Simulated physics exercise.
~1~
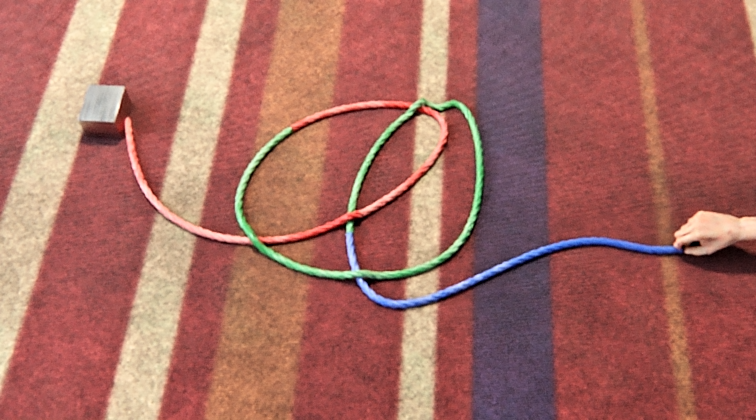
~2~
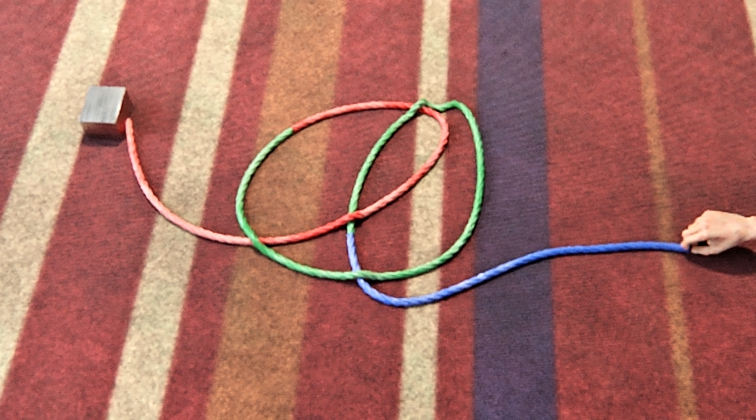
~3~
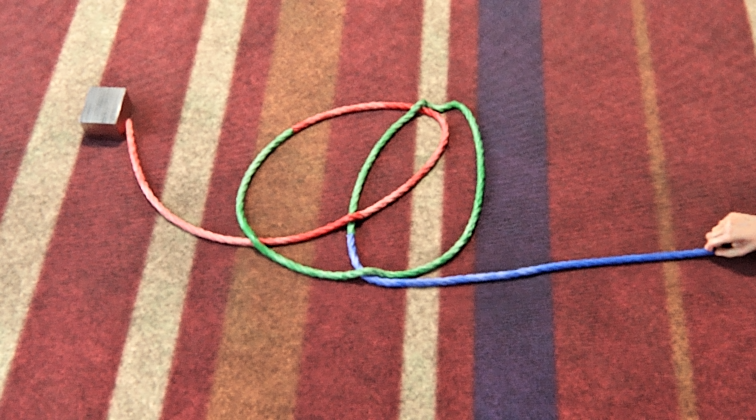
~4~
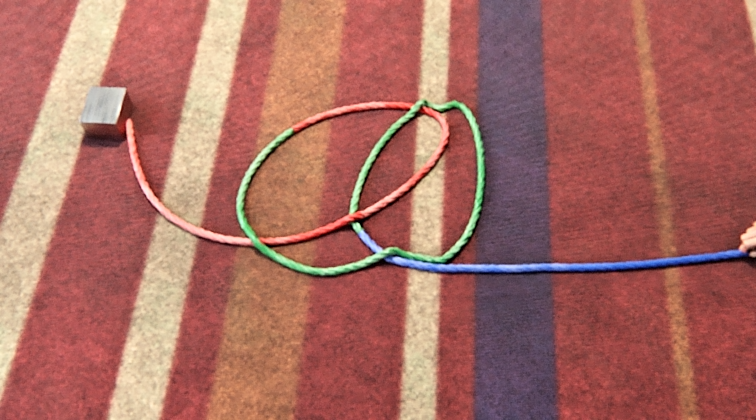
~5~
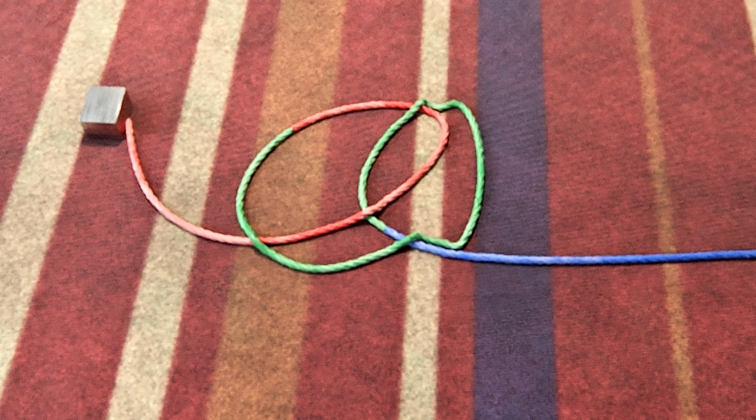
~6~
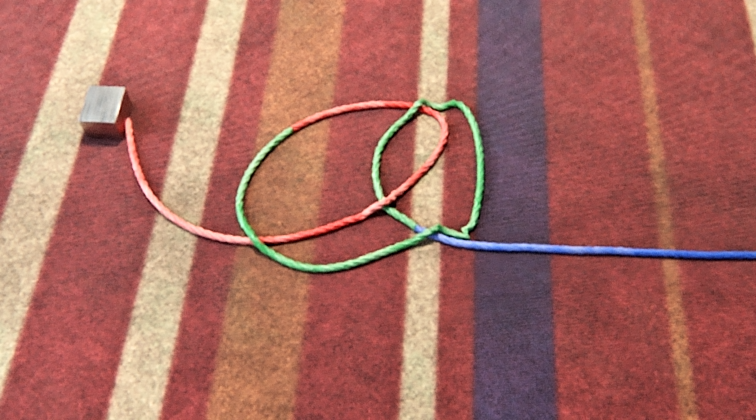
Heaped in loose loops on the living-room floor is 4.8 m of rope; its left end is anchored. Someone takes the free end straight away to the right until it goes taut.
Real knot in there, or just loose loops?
The crossings come undone.
Next, the ends are 2.6 m apart, loops still 45 cm across.
Then, the ends are 3.4 m apart, loops still 32 cm across.
After that, the ends are 4.3 m apart, loops still 31 cm across.
Later, the ends are 4.8 m apart, and it runs straight.
At the end, the ends are 4.8 m apart, and it runs straight.
